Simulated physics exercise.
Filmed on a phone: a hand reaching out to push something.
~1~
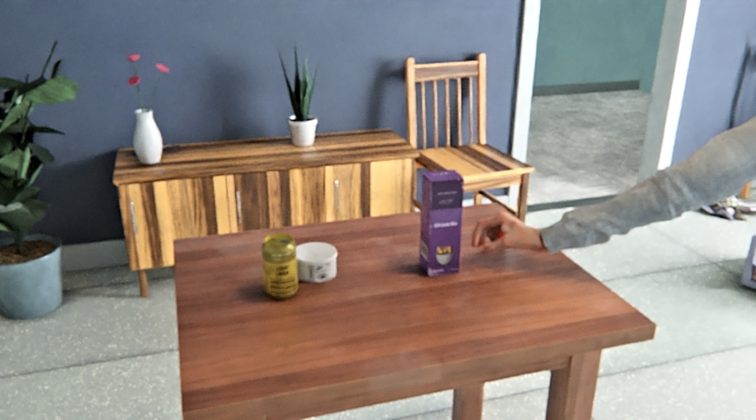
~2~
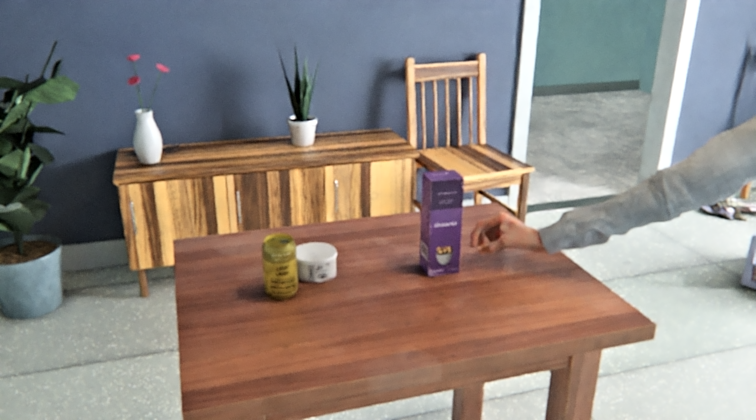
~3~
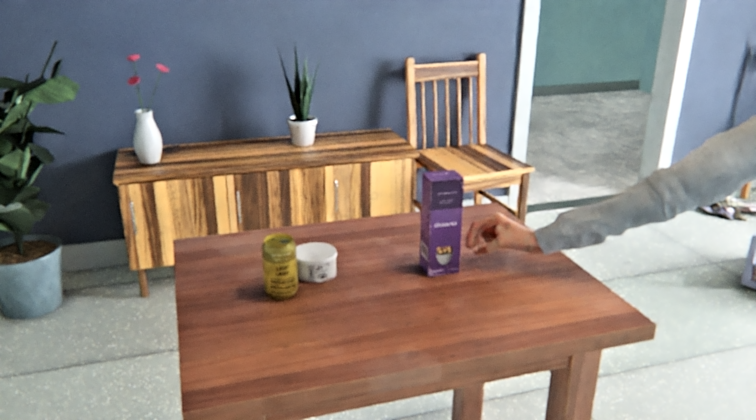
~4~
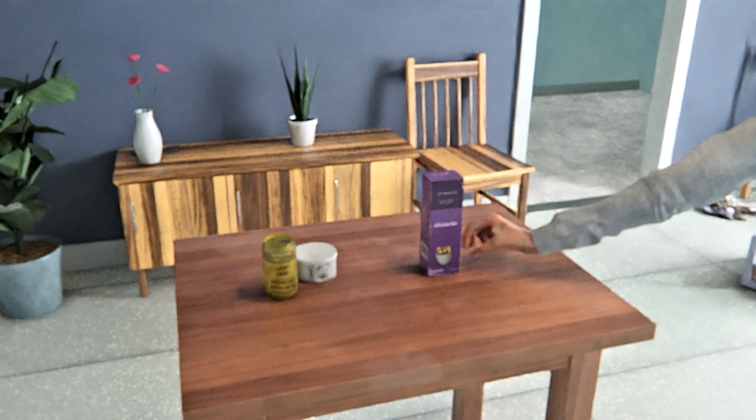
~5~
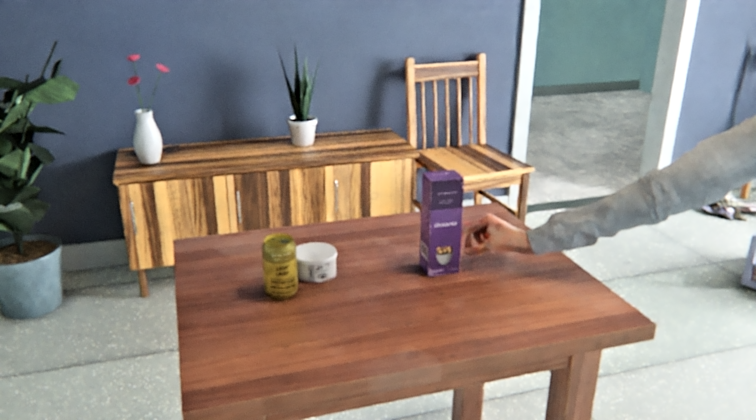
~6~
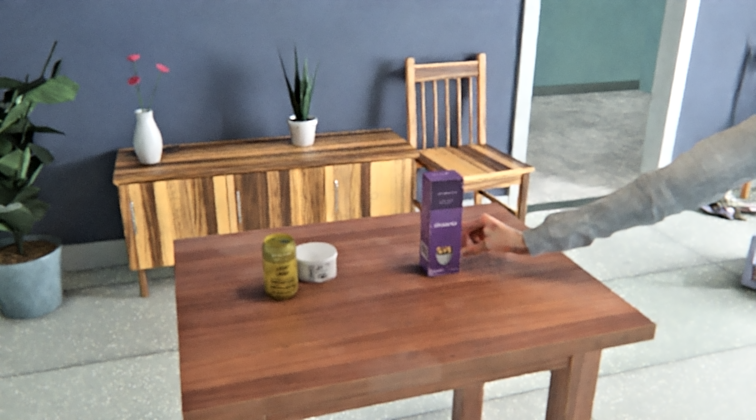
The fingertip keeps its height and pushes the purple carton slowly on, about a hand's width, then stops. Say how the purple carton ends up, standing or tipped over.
The purple carton is still upright.
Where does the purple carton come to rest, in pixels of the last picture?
Near (386, 229).
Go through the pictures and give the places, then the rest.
The first frame shows purple carton (441, 223).
The second frame shows purple carton (441, 223).
The third frame shows purple carton (441, 223).
The fourth frame shows purple carton (441, 223).
The fifth frame shows purple carton (441, 223).
The sixth frame shows purple carton (441, 223).
Then, 0.40 s after the last picture, purple carton slid a little near (430, 224).
Then, 0.80 s after the last picture, purple carton slid about its own width near (418, 226).
Then, 1.20 s after the last picture, purple carton slid about its own width near (405, 227).
Then, 1.70 s after the last picture, purple carton slid about its own width near (388, 229).
At rest, moved from the start, purple carton. Seen from the same camera at the end, purple carton near (386, 229).
